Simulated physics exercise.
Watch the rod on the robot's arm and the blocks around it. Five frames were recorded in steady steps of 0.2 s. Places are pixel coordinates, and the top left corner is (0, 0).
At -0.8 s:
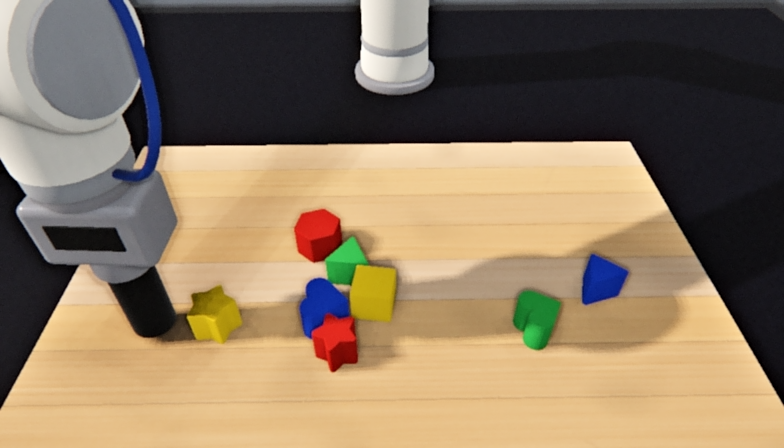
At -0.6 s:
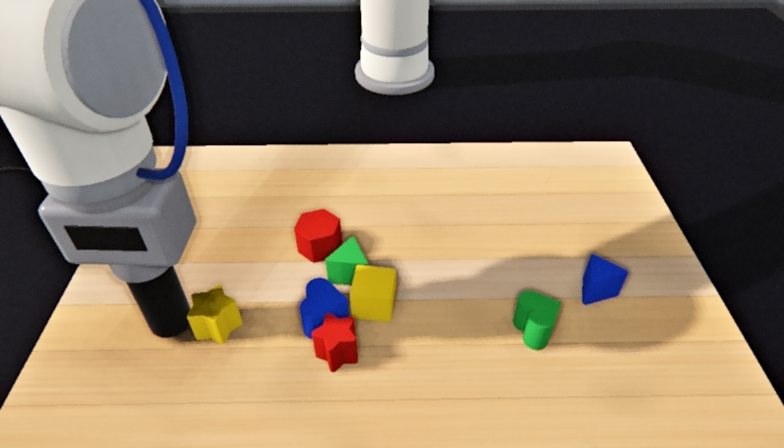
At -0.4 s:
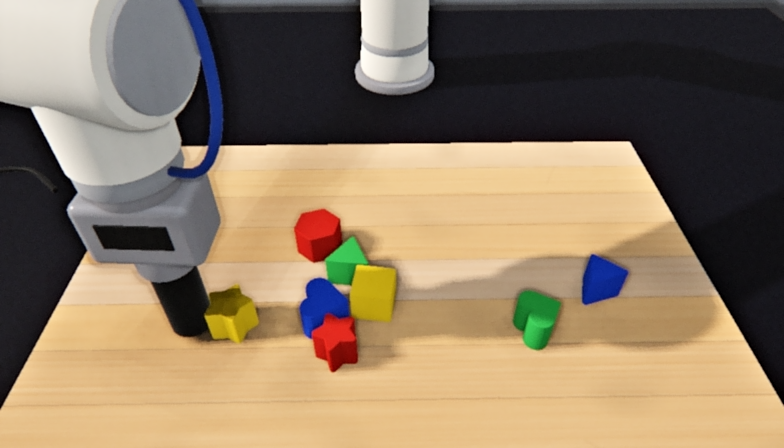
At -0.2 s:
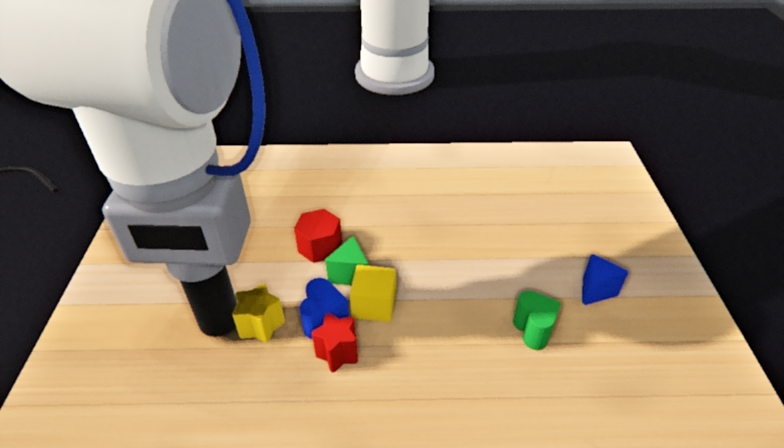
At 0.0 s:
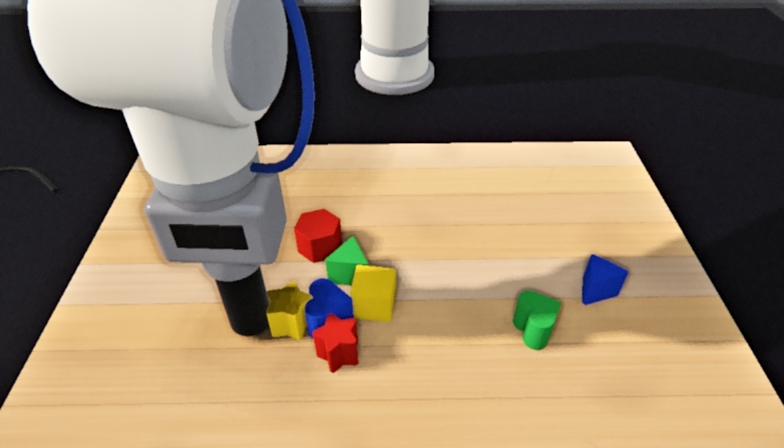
On a wooden table, a robot arm pushes a yellow star right against a blue heart.
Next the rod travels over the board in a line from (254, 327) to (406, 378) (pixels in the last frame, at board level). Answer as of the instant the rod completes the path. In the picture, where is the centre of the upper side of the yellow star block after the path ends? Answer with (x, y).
The middle of its upper face should be somewhere near (400, 318).
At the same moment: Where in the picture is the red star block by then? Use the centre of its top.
The middle of its upper face will lie at (439, 381).
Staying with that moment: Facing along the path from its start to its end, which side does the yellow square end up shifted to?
The shift goes left.
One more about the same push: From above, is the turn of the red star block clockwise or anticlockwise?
If we look at it from overhead, the red star block pivots clockwise.
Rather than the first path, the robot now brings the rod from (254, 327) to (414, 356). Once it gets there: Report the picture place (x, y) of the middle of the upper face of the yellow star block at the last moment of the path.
It should be at about (441, 308).
On the path given first. One third of the way, rod (301, 337); yellow star block (335, 305), turned 20° anticlockwise; blue heart block (373, 299); red star block (346, 336), turned 45° clockwise; yellow square (397, 274), turned 50° anticlockwise.
Two thirds of the way, rod (353, 354); yellow star block (377, 311), turned 45° anticlockwise; blue heart block (408, 293), turned 25° anticlockwise; red star block (384, 358), turned 75° clockwise; yellow square (414, 264), turned 75° anticlockwise.
At the end, rod (407, 371); yellow star block (400, 318), turned 80° anticlockwise; blue heart block (420, 289), turned 35° anticlockwise; red star block (439, 381), turned 85° clockwise; yellow square (416, 260), turned 90° anticlockwise.
